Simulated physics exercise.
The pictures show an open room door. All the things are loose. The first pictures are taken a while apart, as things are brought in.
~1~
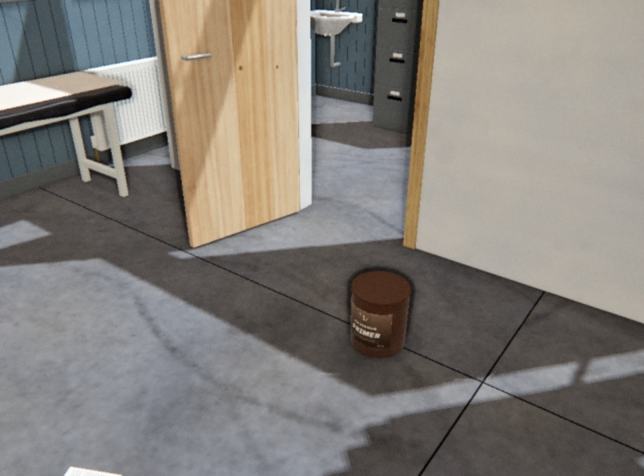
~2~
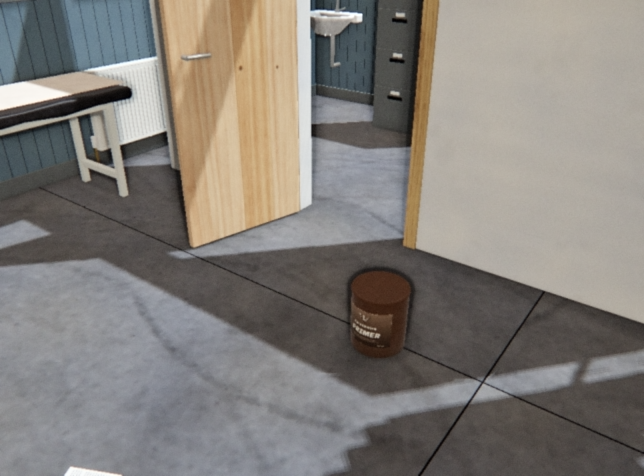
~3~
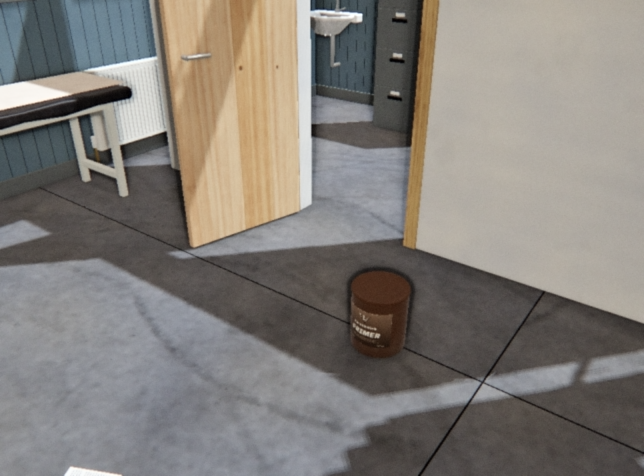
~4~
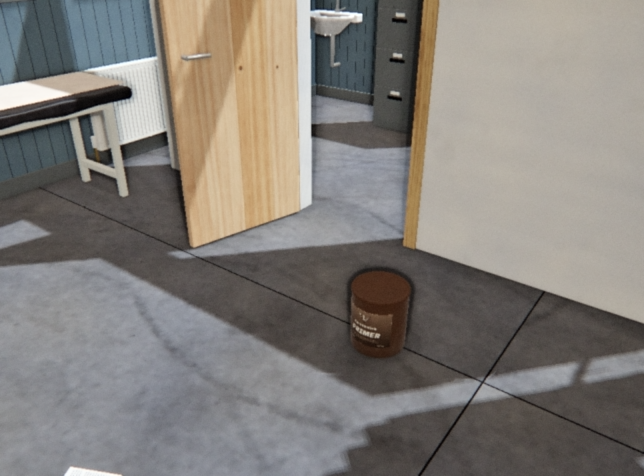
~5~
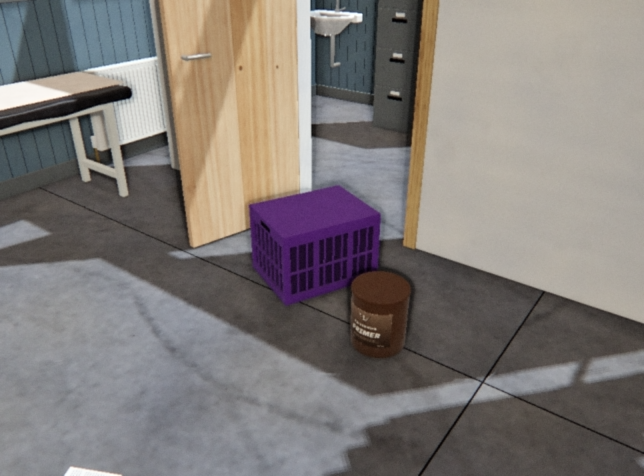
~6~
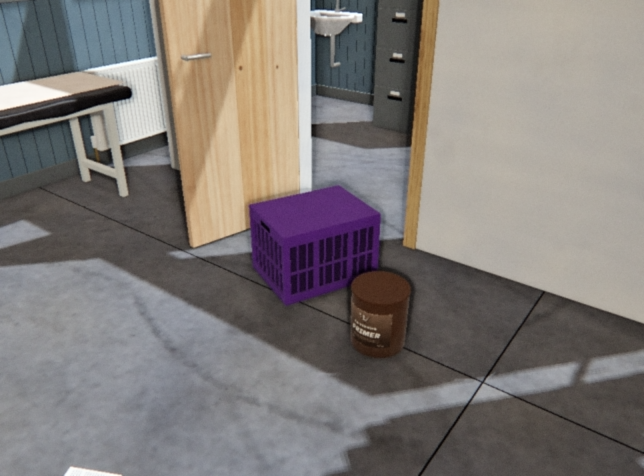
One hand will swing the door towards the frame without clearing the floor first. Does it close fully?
Here the door is blocked.
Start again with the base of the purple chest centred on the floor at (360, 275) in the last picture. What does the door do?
Then it stops short.
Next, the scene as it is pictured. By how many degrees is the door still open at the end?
Some 70° open.
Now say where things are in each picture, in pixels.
Door wide open and still; brown pail (379, 314), in the first picture.
Door wide open and still; brown pail (379, 314), in the second picture.
Door wide open and still; brown pail (379, 314), in the third picture.
Door wide open and still; brown pail (379, 314), in the fourth picture.
Door wide open and still; brown pail (379, 314), in the fifth picture.
Door wide open and still; purple chest (314, 242); brown pail (379, 314), in the sixth picture.
Then, 0.30 s later than the last frame, door at 97°.
Then, 0.50 s later than the last frame, door at 84°.
Then, 0.60 s later than the last frame, door at 76°.
Then, 0.70 s later than the last frame, door at 72°.
When it is over, door at 72°; both as before. End places, in pixels of the last picture, purple chest near (315, 242).
